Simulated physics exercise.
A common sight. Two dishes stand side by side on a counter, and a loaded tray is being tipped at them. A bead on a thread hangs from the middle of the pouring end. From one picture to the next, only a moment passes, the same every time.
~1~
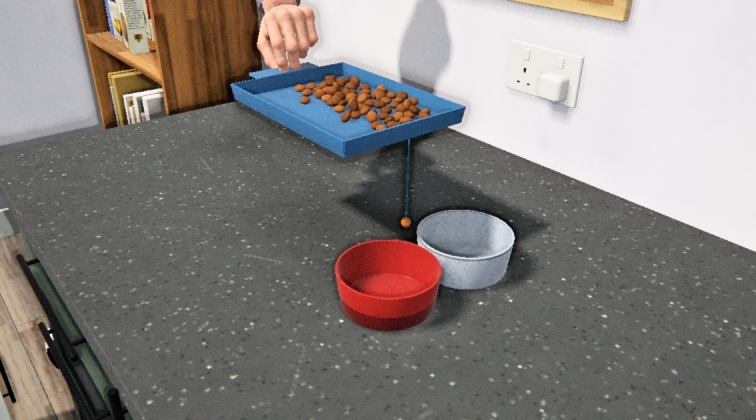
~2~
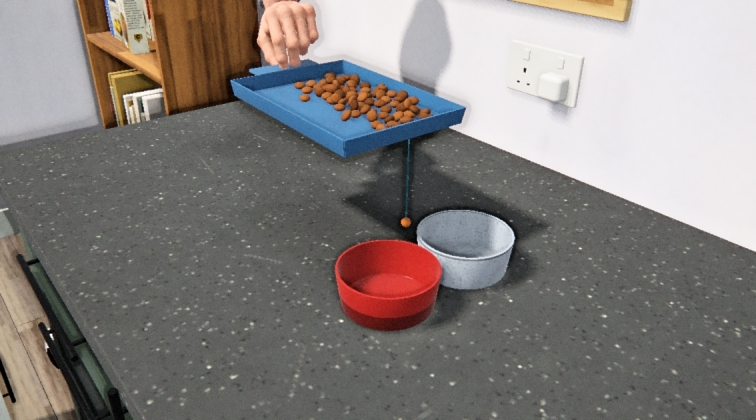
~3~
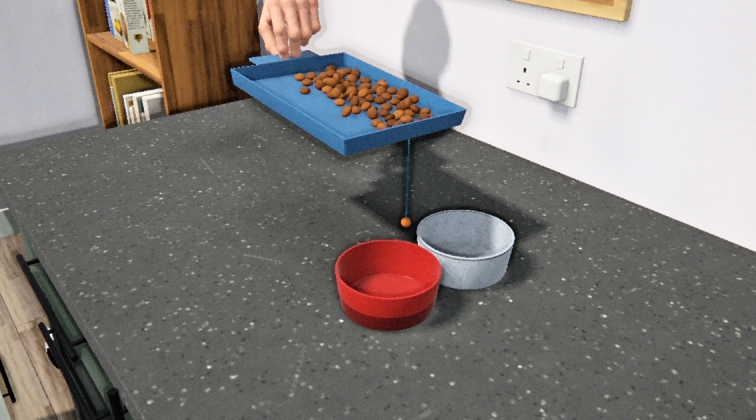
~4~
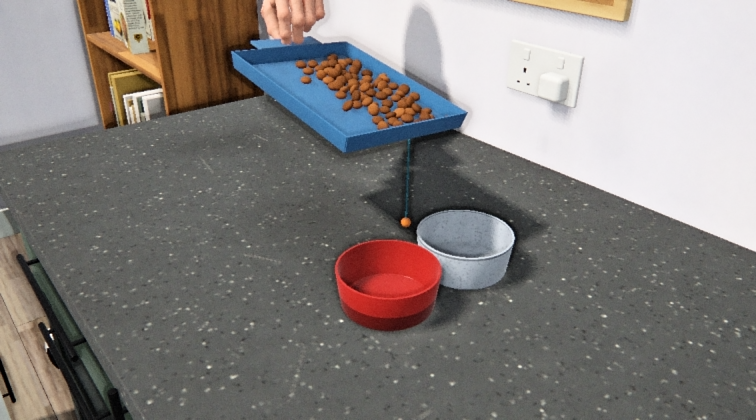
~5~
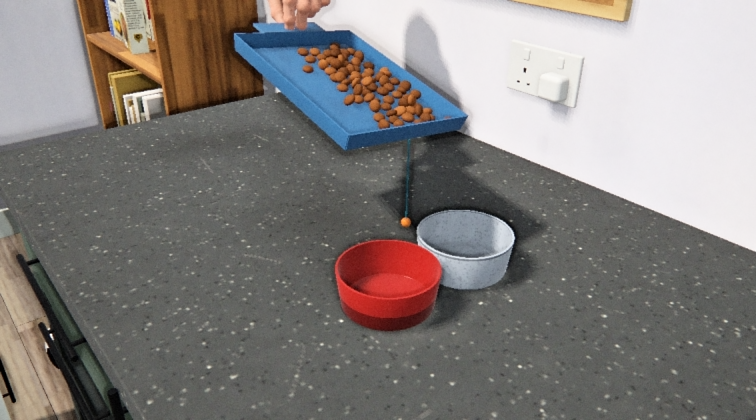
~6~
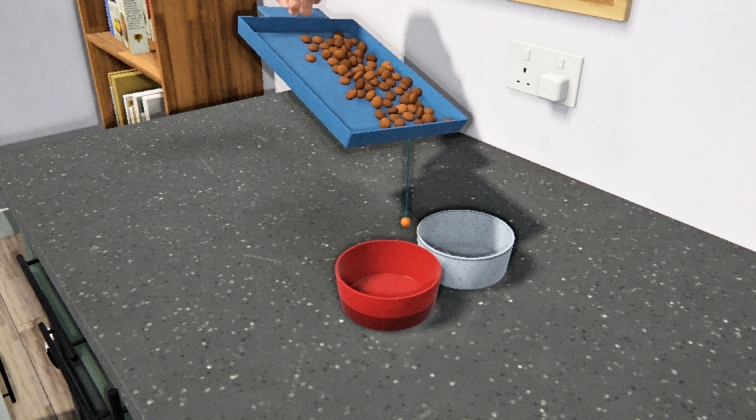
On a speckled counter, a hand raises the back of a blue tray of brown kibble.
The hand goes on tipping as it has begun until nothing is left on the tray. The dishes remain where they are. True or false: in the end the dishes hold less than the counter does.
False.
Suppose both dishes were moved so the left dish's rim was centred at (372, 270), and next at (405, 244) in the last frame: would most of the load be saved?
First try: A majority; second try: A majority.
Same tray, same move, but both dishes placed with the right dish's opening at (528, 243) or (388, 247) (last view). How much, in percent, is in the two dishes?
That makes 10 per cent, followed by 0 per cent.
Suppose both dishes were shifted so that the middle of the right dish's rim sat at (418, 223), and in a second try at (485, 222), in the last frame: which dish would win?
Try 1: The rightmost dish; try 2: The rightmost dish.
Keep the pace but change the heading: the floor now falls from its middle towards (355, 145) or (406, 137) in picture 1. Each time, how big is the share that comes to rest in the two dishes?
First case: 90 %; second case: 80 %.
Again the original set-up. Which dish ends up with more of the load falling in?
Observation: The greater share ends in the dish at the right.
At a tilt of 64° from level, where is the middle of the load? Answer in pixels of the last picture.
Near (424, 90).
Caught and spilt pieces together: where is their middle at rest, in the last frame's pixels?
I'd put the middle somewhere around (465, 254).
Soon, tray tipped steeply; all on the tray.
A while on, tray tipped past a quarter turn; about a third on the tray; about two thirds in the right dish; a stray few outside both; a small part in the air.
Towards the end, tray tipped past a quarter turn; nearly all in the right dish; a small part outside both.
Finally, tray tipped past a quarter turn; none in the left dish; nearly all in the right dish; a small part outside both.
